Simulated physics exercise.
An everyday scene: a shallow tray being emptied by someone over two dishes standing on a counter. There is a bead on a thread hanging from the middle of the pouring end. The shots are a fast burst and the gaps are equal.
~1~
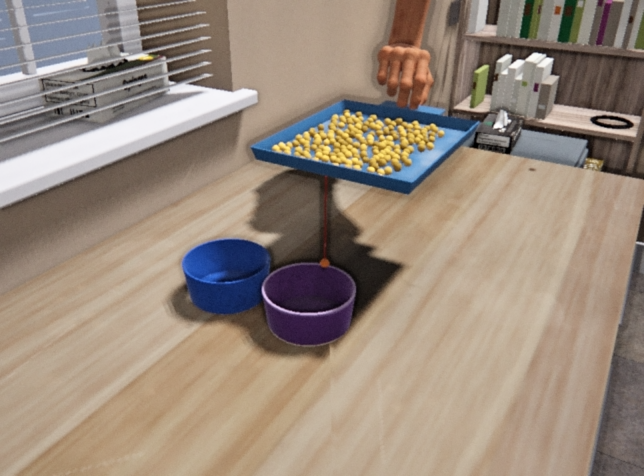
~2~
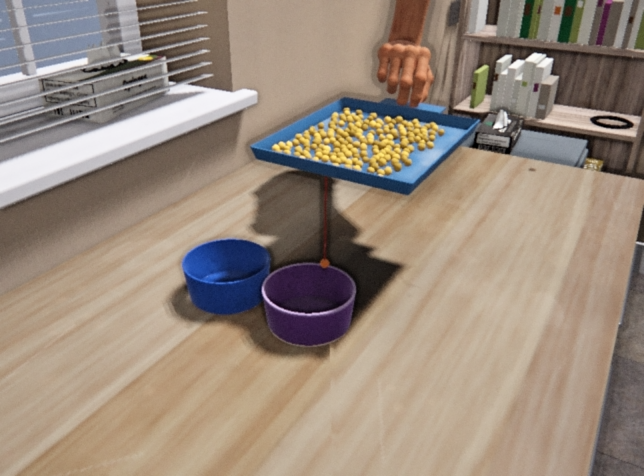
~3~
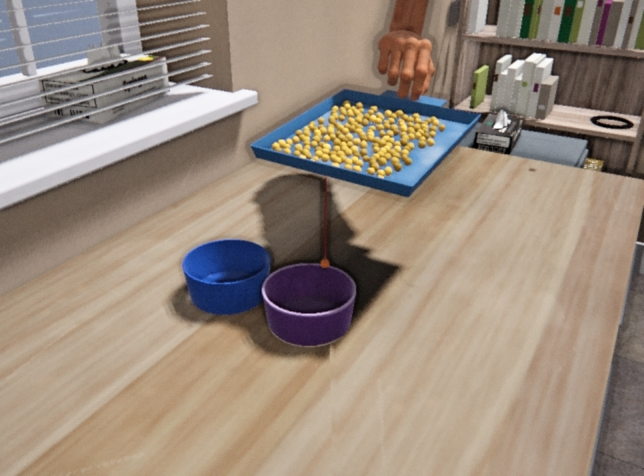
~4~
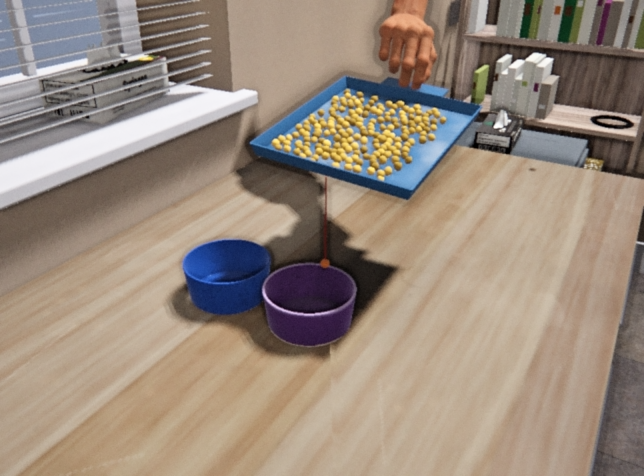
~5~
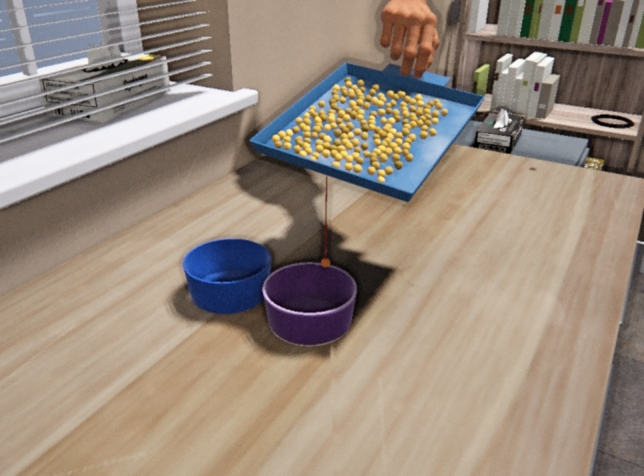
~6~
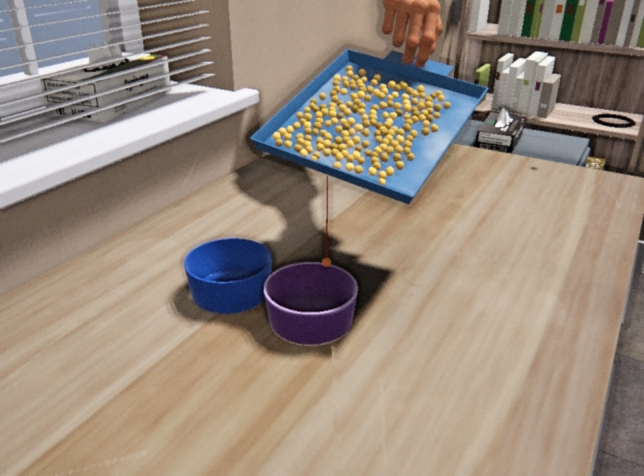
A blue tray of yellow puffed balls slowly tilting as a hand raises its far end above blue and purple dishes.
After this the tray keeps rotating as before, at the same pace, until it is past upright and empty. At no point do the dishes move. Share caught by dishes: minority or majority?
Minority.
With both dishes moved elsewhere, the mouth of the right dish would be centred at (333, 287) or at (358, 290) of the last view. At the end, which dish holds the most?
Try 1: The rightmost dish; try 2: The rightmost dish.
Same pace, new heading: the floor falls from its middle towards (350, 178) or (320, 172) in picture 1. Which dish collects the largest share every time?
Outcome by order - one: Right side; two: Right side.
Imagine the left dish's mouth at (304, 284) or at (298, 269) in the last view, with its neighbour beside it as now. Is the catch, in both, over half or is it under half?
Beyond half, then beyond half.
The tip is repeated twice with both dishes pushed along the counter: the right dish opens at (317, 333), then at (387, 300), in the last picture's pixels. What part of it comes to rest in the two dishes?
It comes to roughly 10 per cent in one try and roughly 80 per cent in the next.
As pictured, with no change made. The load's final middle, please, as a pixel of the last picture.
The centre comes to rest near (381, 340).
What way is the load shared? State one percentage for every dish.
I'd say some 0 in a hundred wind up in the left dish, and some 20 in a hundred in the right.
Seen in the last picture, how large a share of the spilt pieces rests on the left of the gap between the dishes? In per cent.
I'd put it at around 0 per cent.
Just after the last frame, tray tipped steeply; almost all on the tray; just a few in the air.
A moment on, tray tipped right over; the larger part on the tray; about a tenth outside both.
Further on, tray tipped past a quarter turn; roughly a quarter in the right dish; the larger part outside both.
When it is over, tray tipped past a quarter turn; roughly a quarter in the right dish; not one in the left dish; the larger part outside both.
